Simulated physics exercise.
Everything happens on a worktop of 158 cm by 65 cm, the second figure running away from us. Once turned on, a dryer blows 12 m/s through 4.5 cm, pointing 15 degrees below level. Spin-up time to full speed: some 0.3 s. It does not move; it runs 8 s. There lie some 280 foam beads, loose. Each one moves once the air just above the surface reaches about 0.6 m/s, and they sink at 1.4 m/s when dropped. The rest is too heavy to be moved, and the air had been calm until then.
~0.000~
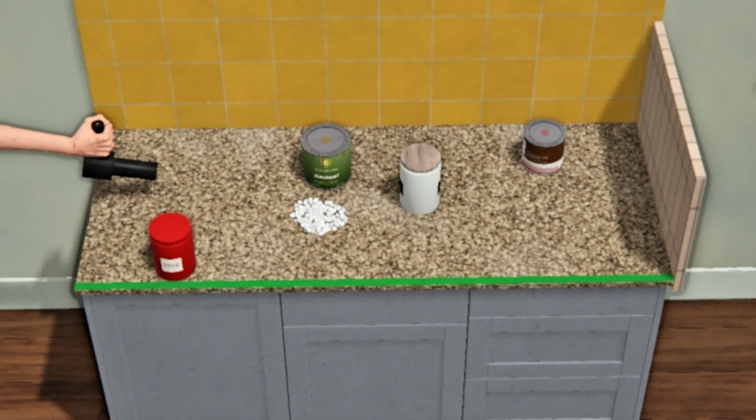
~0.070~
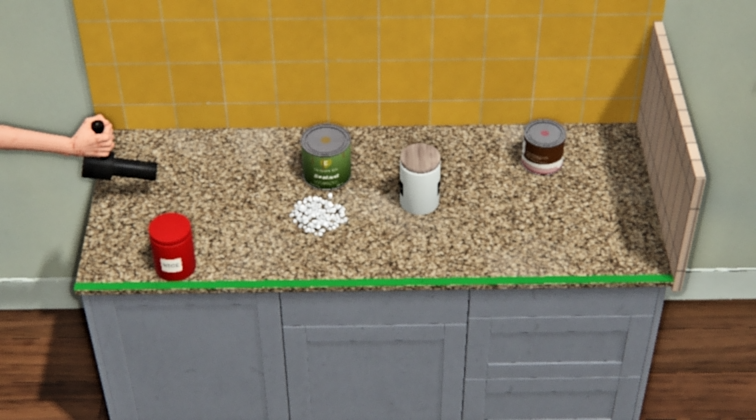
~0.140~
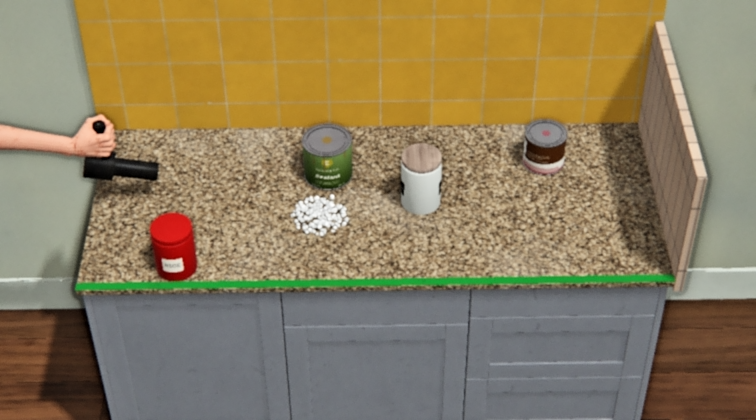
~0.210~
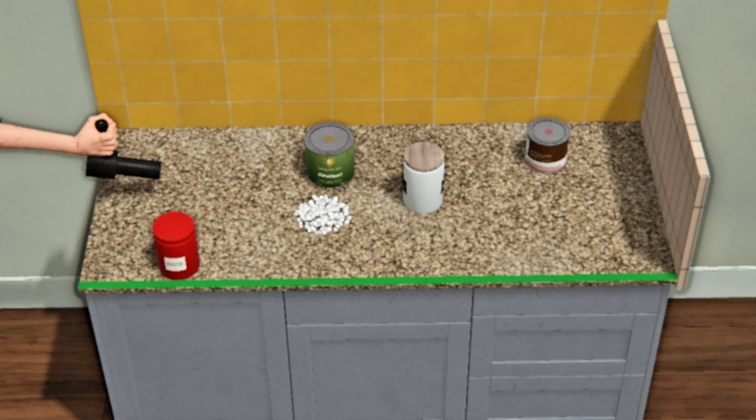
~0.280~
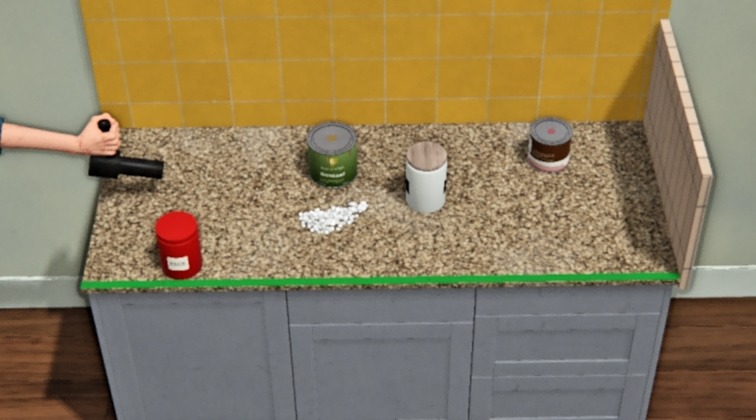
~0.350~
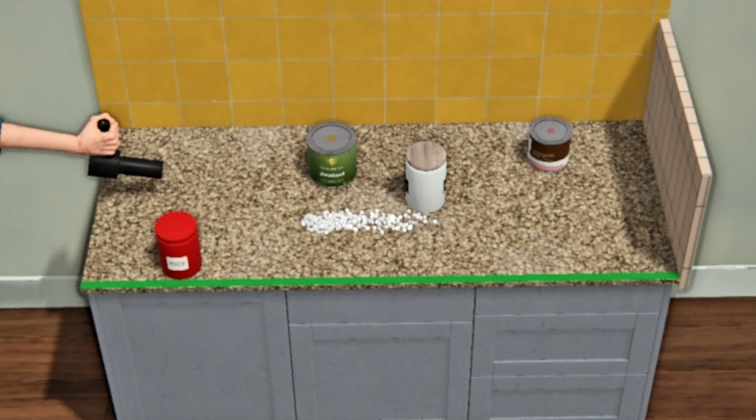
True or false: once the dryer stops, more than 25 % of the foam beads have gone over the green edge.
True.
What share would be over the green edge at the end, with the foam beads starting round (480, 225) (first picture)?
40 per cent.
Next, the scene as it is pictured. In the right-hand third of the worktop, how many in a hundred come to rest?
4 %.
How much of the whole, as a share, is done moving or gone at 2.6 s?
It comes out at some 90 %.
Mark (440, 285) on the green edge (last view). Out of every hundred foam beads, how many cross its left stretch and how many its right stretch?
0 % left and 100 % right.
After 1.6 s, 90 % are over the green edge; 72 % have settled or left.
After 2.6 s, 95 % are over the green edge; 95 % have settled or left.
After 4.4 s, 96 % are over the green edge; 98 % have settled or left.
After 8.0 s, at the end, 96 % are over the green edge.
